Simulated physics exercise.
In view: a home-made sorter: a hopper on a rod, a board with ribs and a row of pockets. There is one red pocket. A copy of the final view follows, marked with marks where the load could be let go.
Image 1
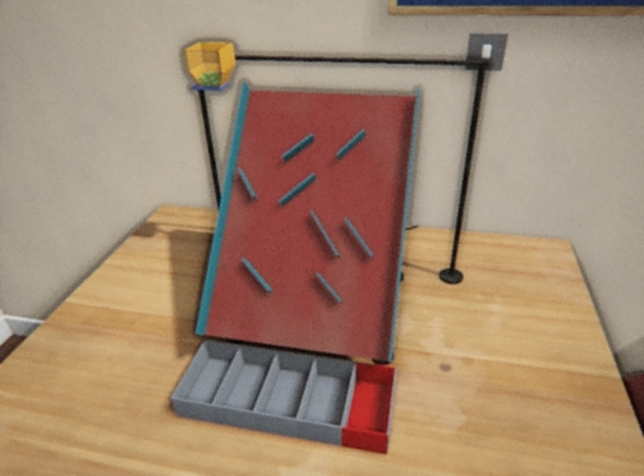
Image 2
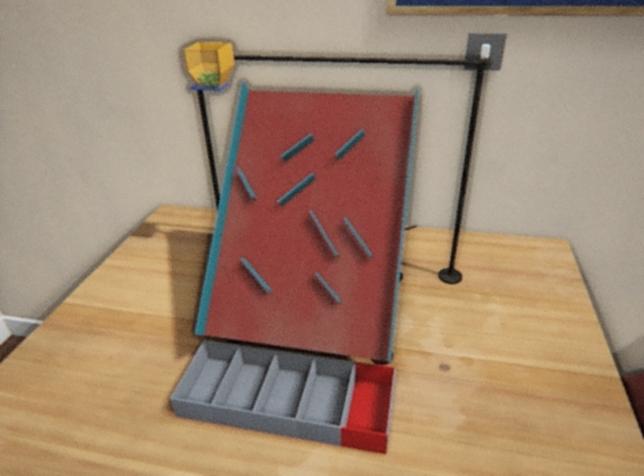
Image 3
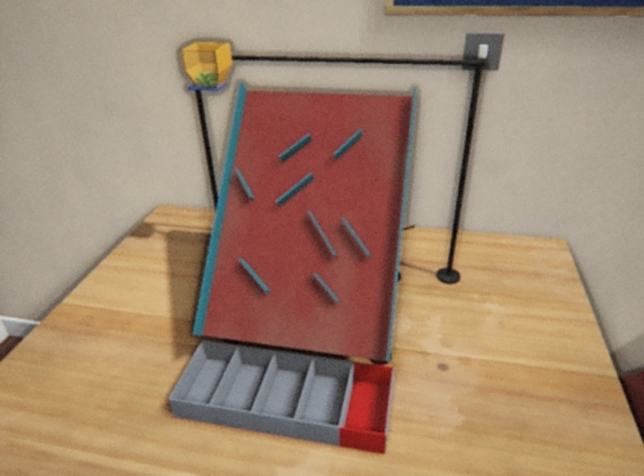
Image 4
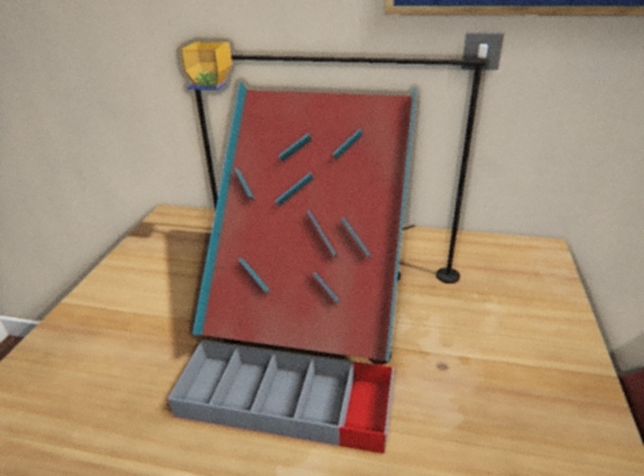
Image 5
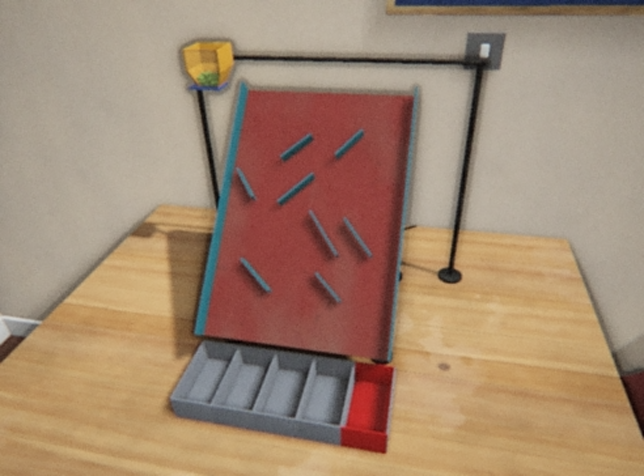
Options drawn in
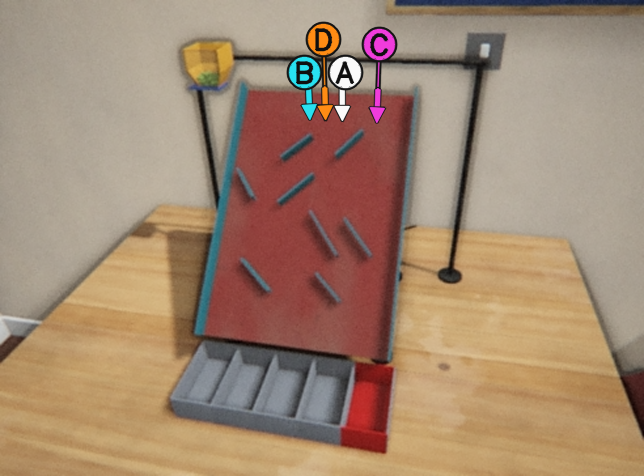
The footage shows a tilted red board with short blue-grey ribs on a wooden table, a yellow hopper on a black rod at its upper left and grey pockets beside one red pocket below; nothing visibly moves except slight shifts in view.
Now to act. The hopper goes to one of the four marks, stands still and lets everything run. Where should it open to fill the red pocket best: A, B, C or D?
Mark C.
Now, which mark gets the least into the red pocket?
Mark B.
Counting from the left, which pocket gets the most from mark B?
The third from the left.
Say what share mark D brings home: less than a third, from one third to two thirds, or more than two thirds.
Mark D gives from one third to two thirds.
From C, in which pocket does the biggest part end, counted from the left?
The fifth.
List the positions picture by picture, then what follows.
In the first frame, hopper (213, 78), dried peas, door shut.
In the second frame, ribs (281, 157) to (311, 134), (336, 155) to (363, 130), (237, 168) to (252, 197).
In the third frame, ribs (276, 202) to (311, 173), (308, 211) to (335, 255), (343, 218) to (370, 256).
In the fourth frame, ribs (239, 258) to (266, 291), (314, 273) to (338, 301).
In the fifth frame, red pocket (364, 439), number 5 of 5 from the left.
On the marked copy, mark A meets the board at (342, 115); mark B meets the board at (309, 114); mark C meets the board at (376, 117); mark D meets the board at (325, 114).
If A is chosen, roughly half in the red pocket, roughly half in other pockets, just a few outside the box.
If B is chosen, roughly a quarter in the red pocket, the larger part in other pockets, just a few outside the box.
If C is chosen, the larger part in the red pocket, about a tenth in other pockets, just a few outside the box.
If D is chosen, roughly half in the red pocket, roughly half in other pockets, just a few outside the box.
